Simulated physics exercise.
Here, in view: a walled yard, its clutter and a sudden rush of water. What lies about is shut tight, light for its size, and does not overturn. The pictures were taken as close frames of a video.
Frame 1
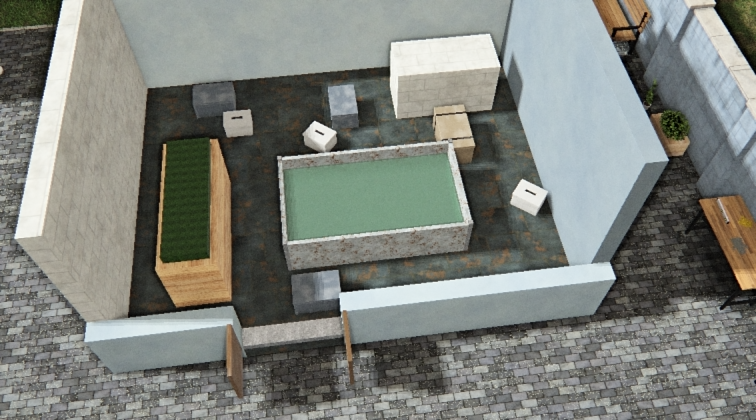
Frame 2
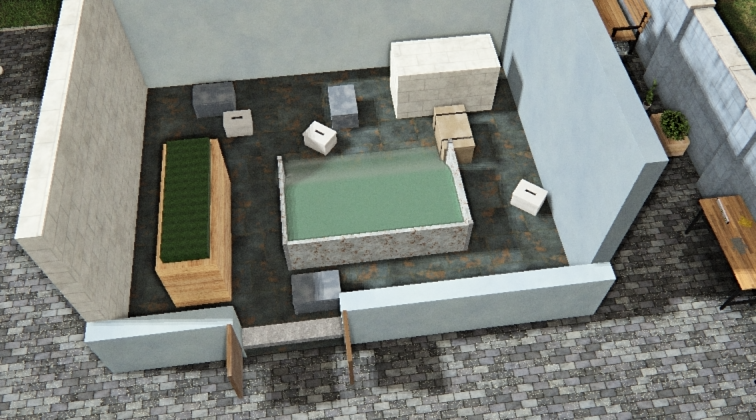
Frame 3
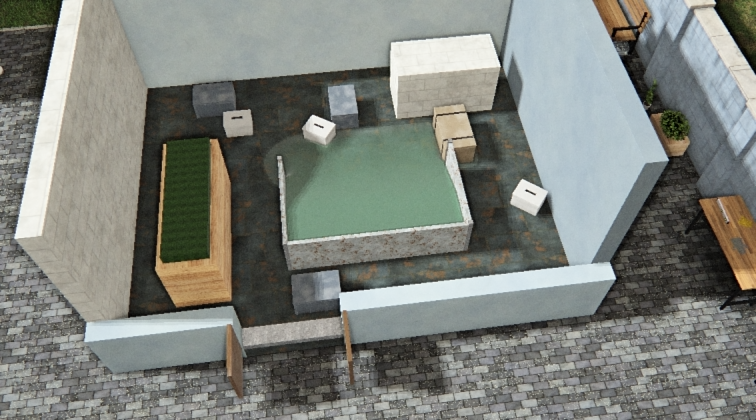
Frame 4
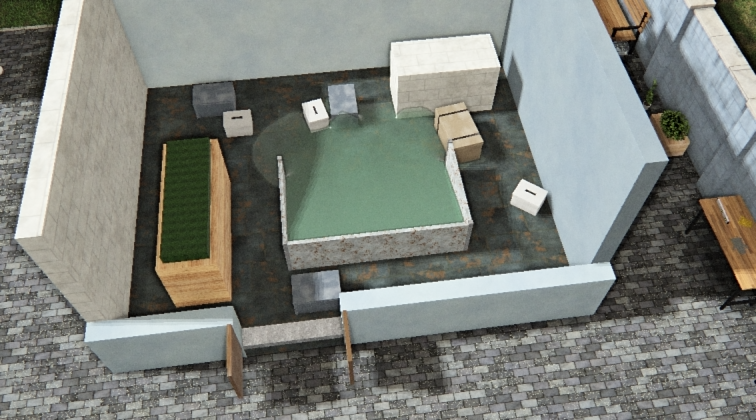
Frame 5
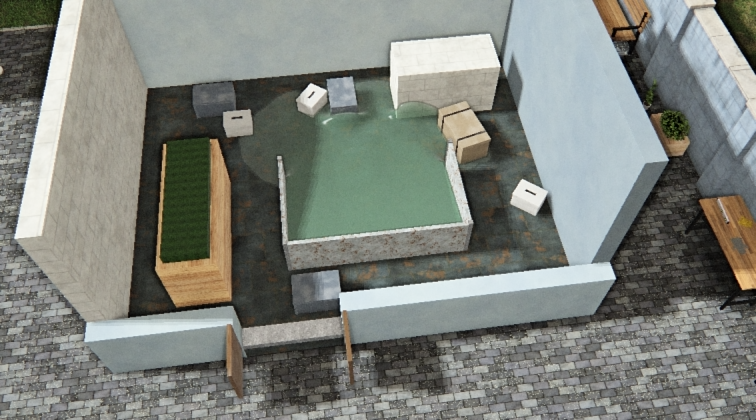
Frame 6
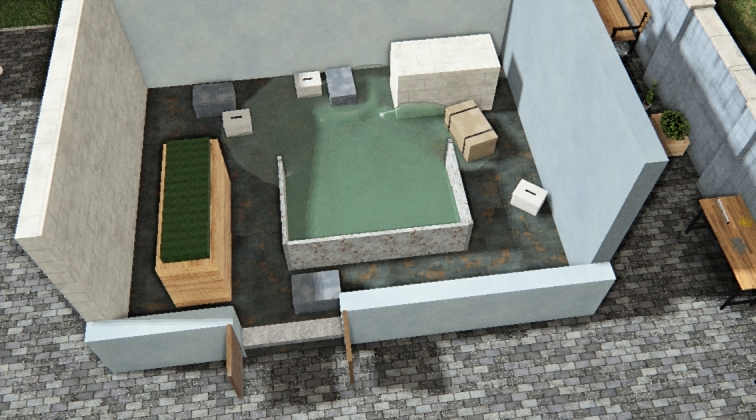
In a walled yard, the back side of a stone pool disappeared and green water spread across the dark floor, pushing a small white box toward the back wall, then shifting a brown box.
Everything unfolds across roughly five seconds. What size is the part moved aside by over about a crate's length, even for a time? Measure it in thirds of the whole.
The share is two thirds or more of the whole.
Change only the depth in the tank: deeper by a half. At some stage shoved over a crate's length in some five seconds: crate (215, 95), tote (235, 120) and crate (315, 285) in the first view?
One: Passed the mark. Two: Passed the mark. Three: Stayed below the mark.
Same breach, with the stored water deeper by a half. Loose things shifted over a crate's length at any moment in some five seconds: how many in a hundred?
I make it 90 per cent.
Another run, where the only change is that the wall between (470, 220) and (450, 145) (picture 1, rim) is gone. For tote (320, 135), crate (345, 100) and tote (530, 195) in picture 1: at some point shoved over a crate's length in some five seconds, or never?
Well, in order they come out as beyond that mark, under that mark and beyond that mark.
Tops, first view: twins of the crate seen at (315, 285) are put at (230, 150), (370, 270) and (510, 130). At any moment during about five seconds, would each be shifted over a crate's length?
Copy one: Barely shifts; copy two: Barely shifts; copy three: Slides well clear.
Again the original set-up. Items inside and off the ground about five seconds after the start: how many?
The answer would be 5.
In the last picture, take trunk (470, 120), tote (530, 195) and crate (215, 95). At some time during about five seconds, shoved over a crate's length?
One after the other: Pushed that far, shifted that much, that far or more.
A moment on, 3 of 7 are well off their spots; 2 afloat.
Next, 3 of 7 are well off their spots; 2 afloat.
Later, 6 of 7 are well off their spots; 4 afloat.
In the end, 6 of 7 are well off their spots, and 6 have been at some point; 5 afloat.
